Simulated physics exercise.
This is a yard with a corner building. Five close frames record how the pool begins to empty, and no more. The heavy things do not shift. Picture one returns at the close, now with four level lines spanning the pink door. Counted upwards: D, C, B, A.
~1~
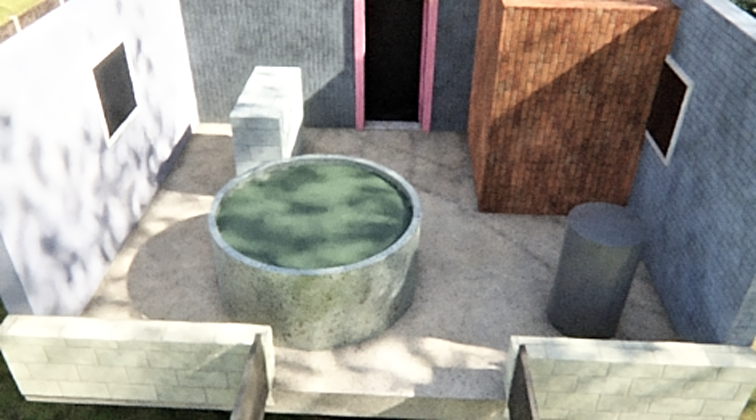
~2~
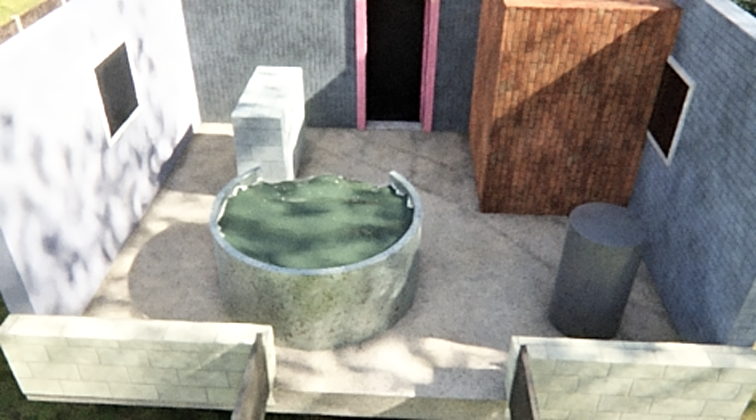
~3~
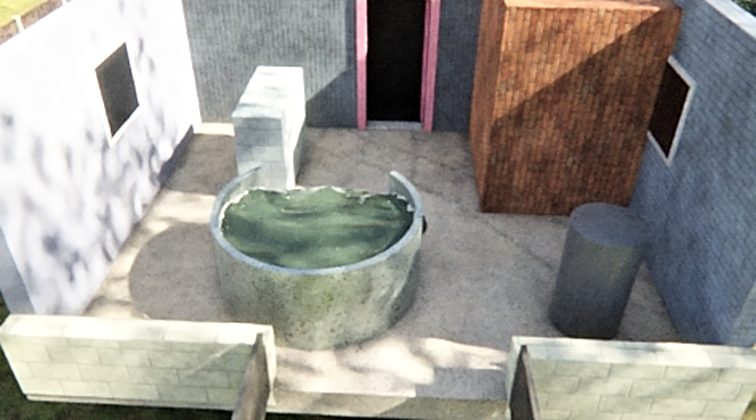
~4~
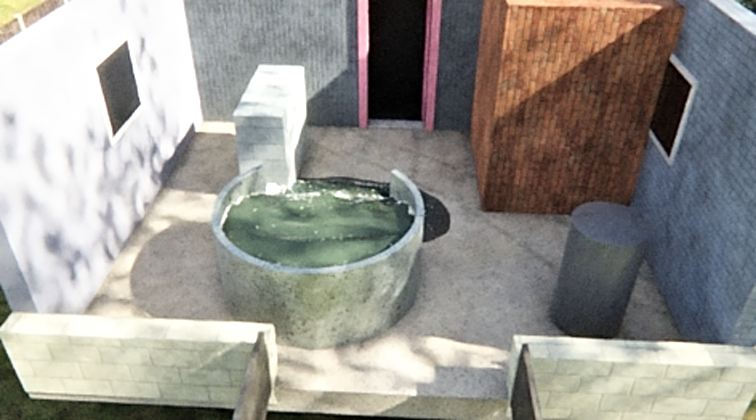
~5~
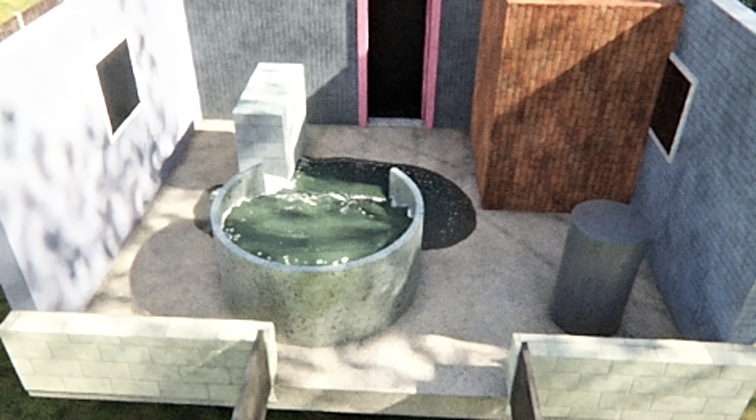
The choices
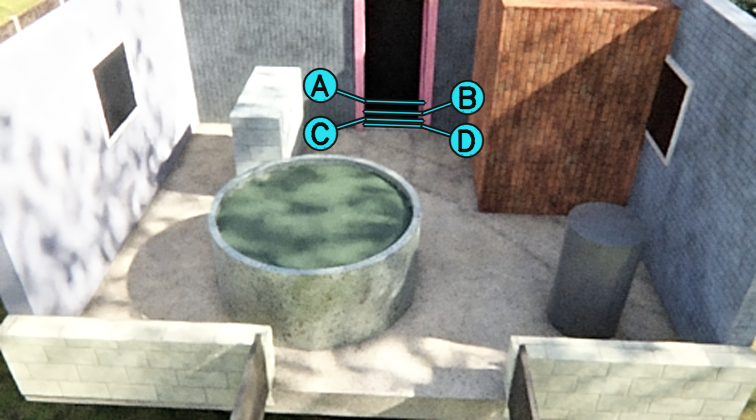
In a walled yard with a brick block and a pink-framed doorway, the back of a round pool's wall opens, and green water pours through the gap, spreading in a dark sheet across the paved ground behind it.
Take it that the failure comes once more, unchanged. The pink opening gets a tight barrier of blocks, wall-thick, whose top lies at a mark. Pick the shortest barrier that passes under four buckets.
A is the one.
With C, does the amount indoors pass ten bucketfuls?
Yes, clearly.
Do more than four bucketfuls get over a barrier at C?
Yes, it does.
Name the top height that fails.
B it is.
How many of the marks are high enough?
One of the four.
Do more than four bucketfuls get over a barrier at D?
Yes.
In cyan, A at (394, 101); B at (393, 112); C at (393, 120); D at (393, 125); from the bottom up D, C, B, A.
Choosing A, a splash gets over, under a bucket.
Choosing B, about 9 bucketfuls get in.
Choosing C, dozens of bucketfuls pour in.
Choosing D, dozens of bucketfuls pour in.
